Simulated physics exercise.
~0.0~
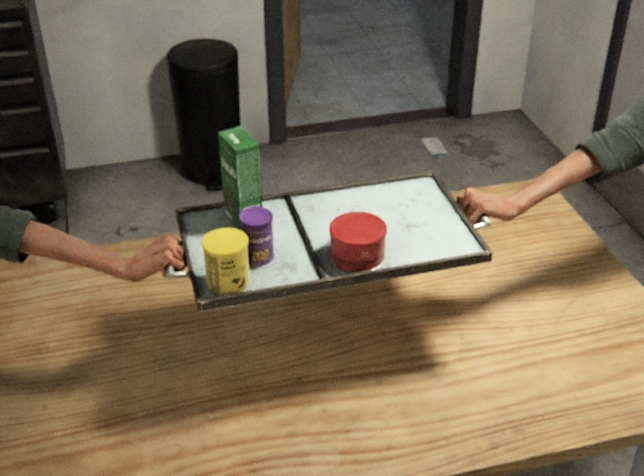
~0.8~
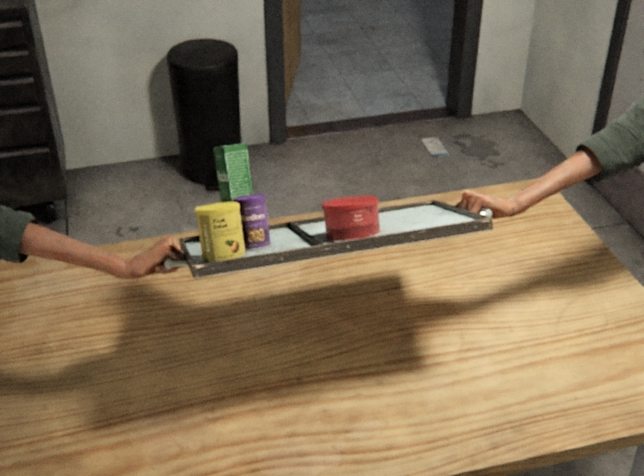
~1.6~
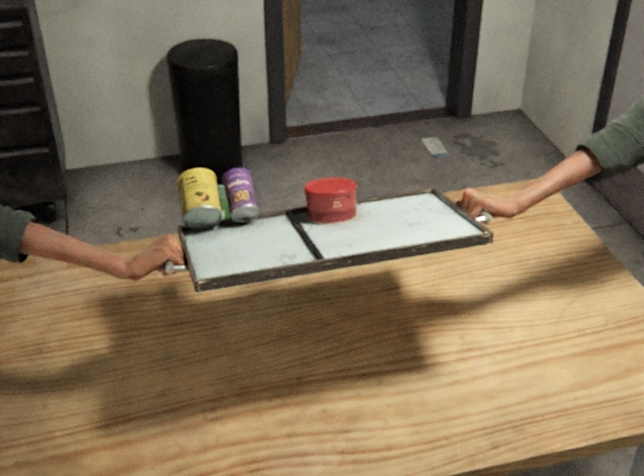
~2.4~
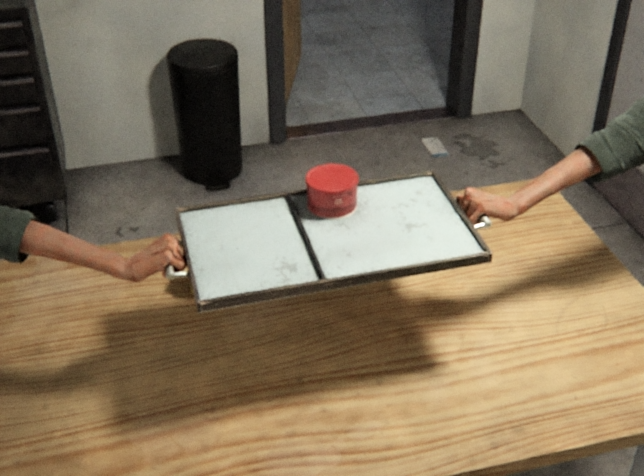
At first, two hands hold a metal-rimmed tray level above a wooden table, with a green carton, a yellow tin and a purple tin left of its cross bar and a red tub on the right. The hands tilt the tray so its far edge dips, and the carton sinks behind the tins at that edge. As the tray begins to level, both tins tip over the far side beside the green carton, while the red tub slides back to the far rim. Finally the tray is level again, holding only the upright red tub against its far edge near the bar.
